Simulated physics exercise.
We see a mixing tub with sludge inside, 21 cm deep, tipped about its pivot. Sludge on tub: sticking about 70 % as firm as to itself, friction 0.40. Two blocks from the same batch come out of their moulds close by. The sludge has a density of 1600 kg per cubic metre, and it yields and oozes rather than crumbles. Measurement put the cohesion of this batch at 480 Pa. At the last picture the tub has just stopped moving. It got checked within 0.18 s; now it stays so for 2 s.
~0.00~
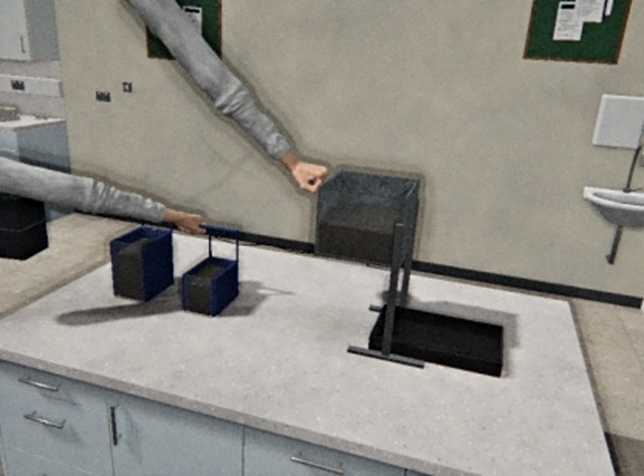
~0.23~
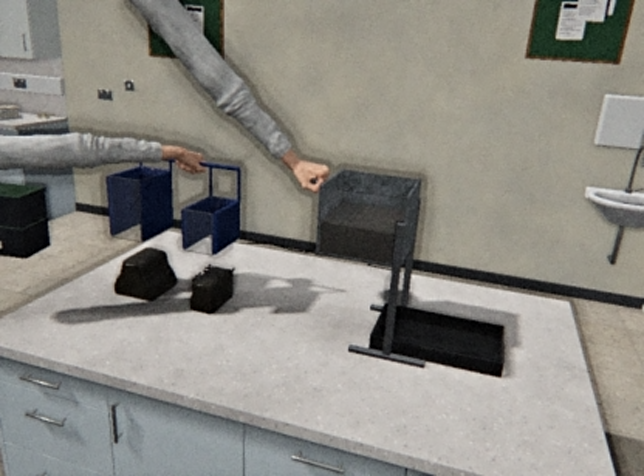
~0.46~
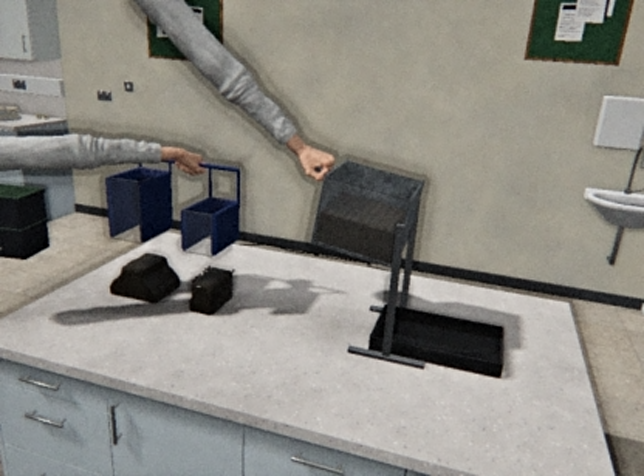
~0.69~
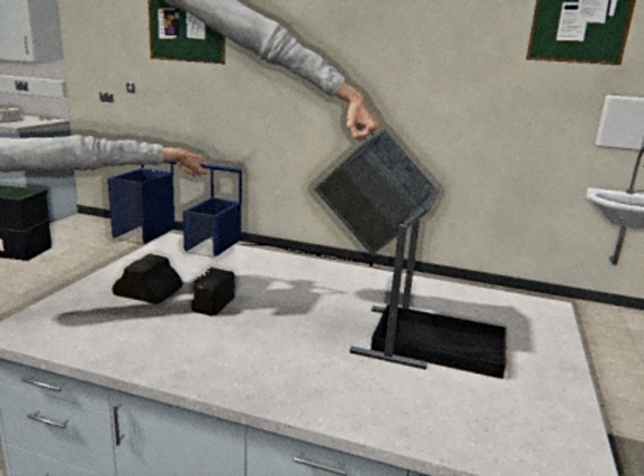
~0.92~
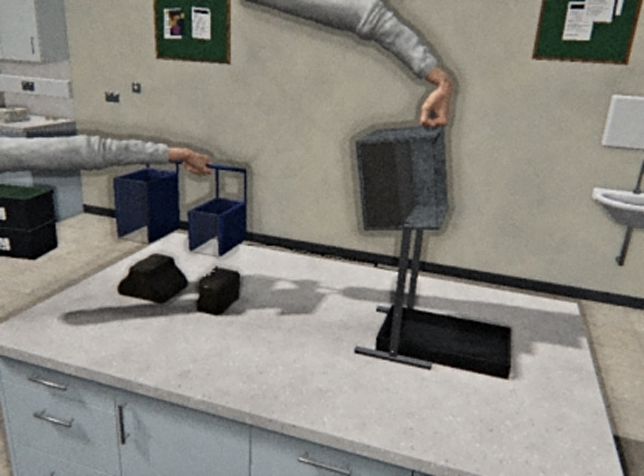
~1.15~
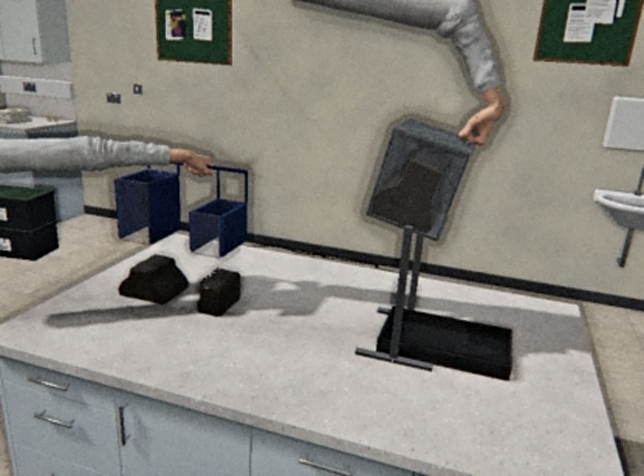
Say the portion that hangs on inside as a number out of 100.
Expect roughly 43 %.
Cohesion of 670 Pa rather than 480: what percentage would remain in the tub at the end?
About 50 per cent.
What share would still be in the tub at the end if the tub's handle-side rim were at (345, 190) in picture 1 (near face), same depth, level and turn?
Around 65 percent would still be in the tub at the end.
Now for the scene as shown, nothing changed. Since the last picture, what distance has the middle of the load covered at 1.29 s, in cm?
The distance comes to some 8 cm.
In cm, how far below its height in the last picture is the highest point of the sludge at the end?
About 12 cm.
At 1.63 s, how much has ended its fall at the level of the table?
Roughly 50 per cent.
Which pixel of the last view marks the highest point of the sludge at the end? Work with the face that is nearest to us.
On the near face, the top ends up close to (402, 203).
After 1.29 s, the tub is at 102 degrees and holds 70 %.
After 1.46 s, the tub is at 102 degrees and holds 45 %.
After 1.63 s, the tub is at 102 degrees and holds 43 %.
After 1.80 s, the tub is at 102 degrees and holds 43 %.
After 3.15 s, the tub is at 102 degrees and holds 43 %.
